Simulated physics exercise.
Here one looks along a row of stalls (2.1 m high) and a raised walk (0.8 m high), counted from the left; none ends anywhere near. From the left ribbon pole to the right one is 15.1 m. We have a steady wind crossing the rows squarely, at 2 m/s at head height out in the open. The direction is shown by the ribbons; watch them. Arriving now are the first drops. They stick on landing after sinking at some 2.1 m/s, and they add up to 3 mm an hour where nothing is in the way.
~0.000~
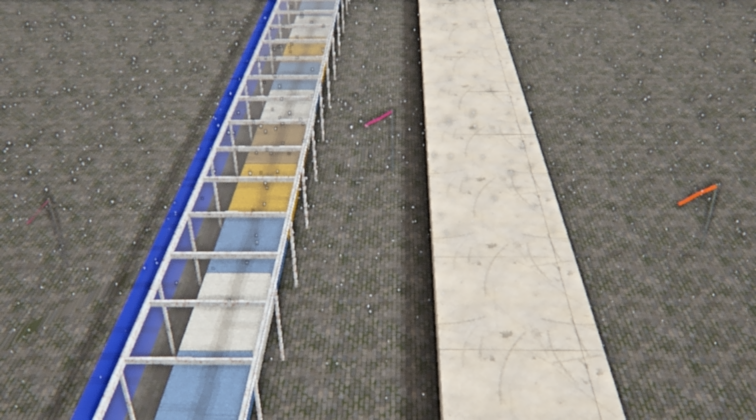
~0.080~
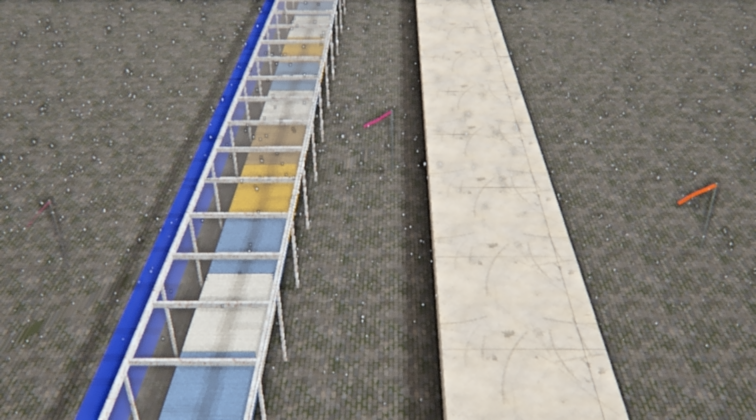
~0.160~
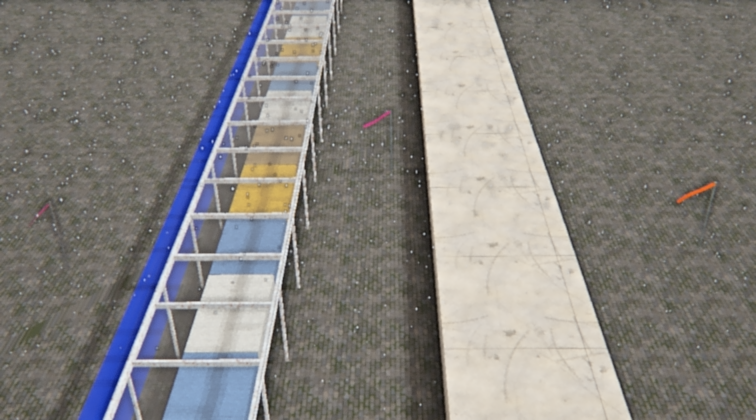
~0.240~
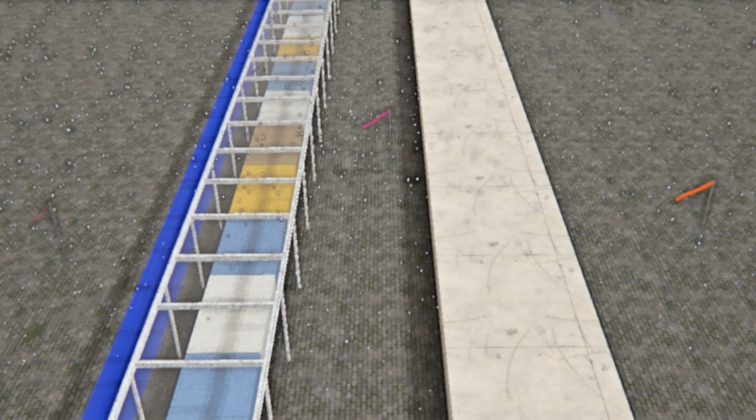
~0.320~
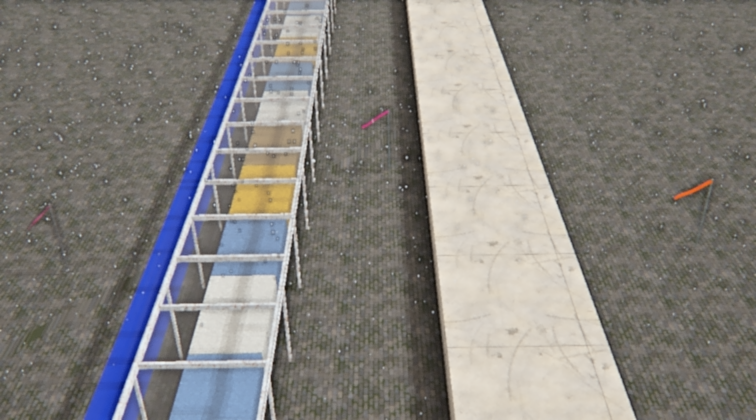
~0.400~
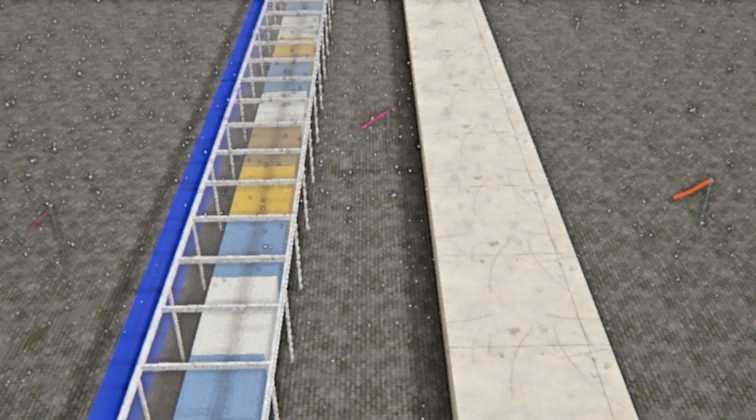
We see a long row of stalls with blue, white and yellow sections beside a pale raised walk, as small drops speckle the view, ribbons on poles stream left almost unchanged, and the view shifts only very slightly.
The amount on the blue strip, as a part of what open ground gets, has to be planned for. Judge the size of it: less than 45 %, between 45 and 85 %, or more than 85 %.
The share is under 45 %.
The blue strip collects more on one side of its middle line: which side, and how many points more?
Leftward half gets more, roughly 60 points.
In 10 minutes the blue strip collects 0.2 mm against 0.5 mm in the open.
In 30 minutes the blue strip collects 0.5 mm against 1.5 mm in the open.
In 60 minutes the blue strip collects 1.0 mm against 3.0 mm in the open, so the blue strip has 32 % of the open amount; the left half of it has 62 %, the right half 2 %.
